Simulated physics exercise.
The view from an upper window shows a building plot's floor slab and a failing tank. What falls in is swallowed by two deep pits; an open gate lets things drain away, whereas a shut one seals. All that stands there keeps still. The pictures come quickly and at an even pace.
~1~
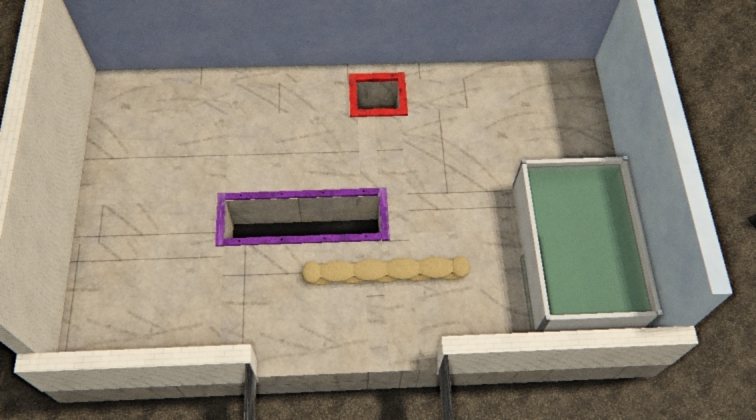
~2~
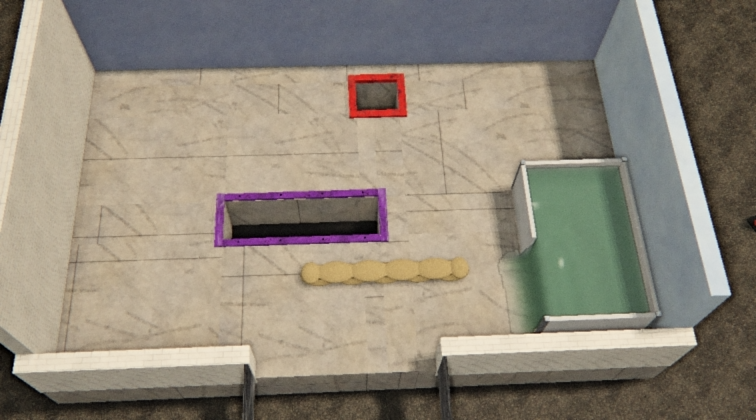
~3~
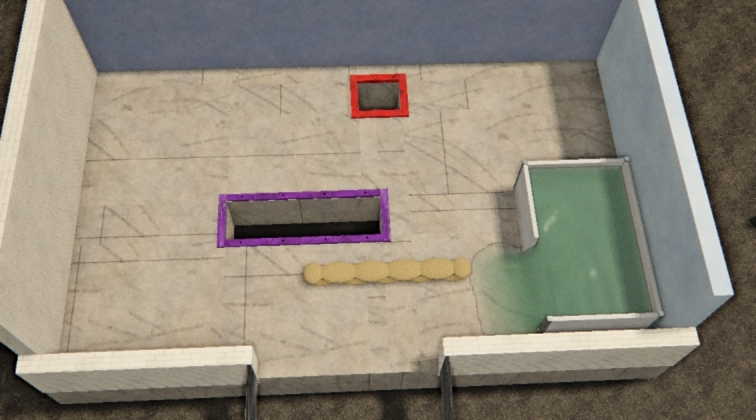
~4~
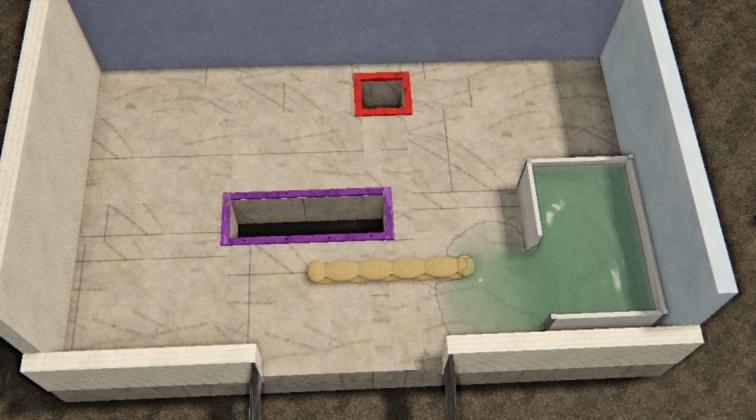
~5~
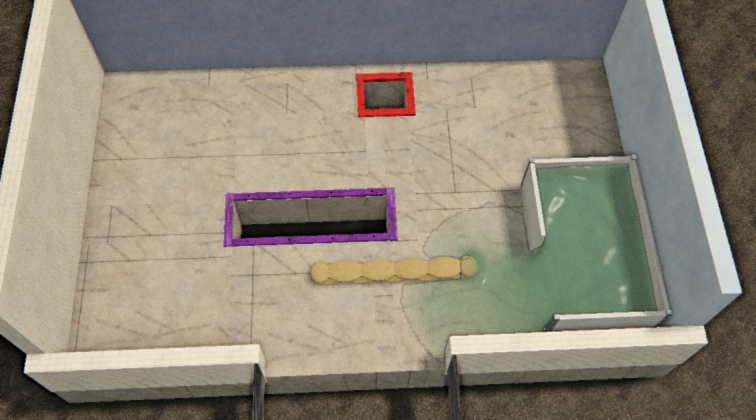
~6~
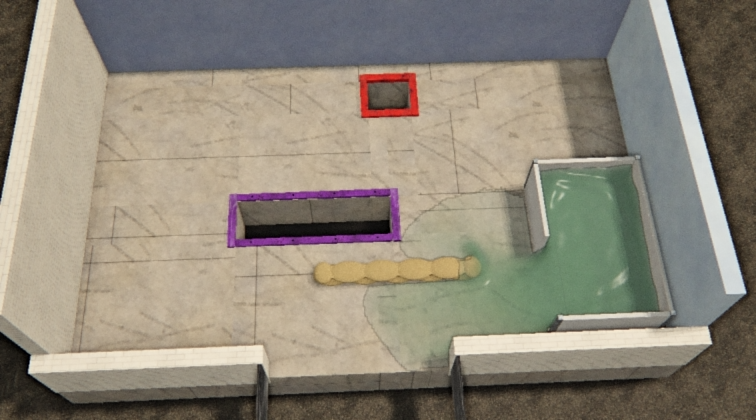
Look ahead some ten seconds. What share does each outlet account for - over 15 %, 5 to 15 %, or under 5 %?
Breakdown: The gate accounts for over 15 %; the purple pit accounts for under 5 %; the red pit accounts for under 5 %.
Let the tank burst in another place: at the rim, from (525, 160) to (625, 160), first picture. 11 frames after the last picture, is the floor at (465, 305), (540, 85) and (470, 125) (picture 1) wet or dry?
One after the other: No water, under water, covered.
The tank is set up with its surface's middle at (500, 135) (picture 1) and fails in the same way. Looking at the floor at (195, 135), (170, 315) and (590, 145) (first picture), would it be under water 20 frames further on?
As listed: Covered, covered, free of water.
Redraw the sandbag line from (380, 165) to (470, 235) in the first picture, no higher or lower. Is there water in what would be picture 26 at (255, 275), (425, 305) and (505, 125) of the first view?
In turn: Awash, wet, dry.
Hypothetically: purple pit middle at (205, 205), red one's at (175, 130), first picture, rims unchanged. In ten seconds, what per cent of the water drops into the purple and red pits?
Estimated shares - purple: 6 %; red: 0 %.
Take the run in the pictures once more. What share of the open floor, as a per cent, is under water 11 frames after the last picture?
Close to 40 in a hundred, I think.
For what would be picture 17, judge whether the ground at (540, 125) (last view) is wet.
Looks like it ends up left dry.
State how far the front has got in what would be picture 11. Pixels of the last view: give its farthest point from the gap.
My guess is roughly (203, 338).
A moment on, water covers 25 % of the floor; the gate 1 %, the purple pit 0 %, the red pit 0 %.
Next, water covers 40 % of the floor; the gate 7 %, the purple pit 1 %, the red pit 0 %.
Then, water covers 50 % of the floor; the gate 13 %, the purple pit 1 %, the red pit 0 %.
Later, water covers 75 % of the floor; the gate 21 %, the purple pit 1 %, the red pit 1 %.
In the end, water covers 90 % of the floor; the gate 28 %, the purple pit 1 %, the red pit 2 %.
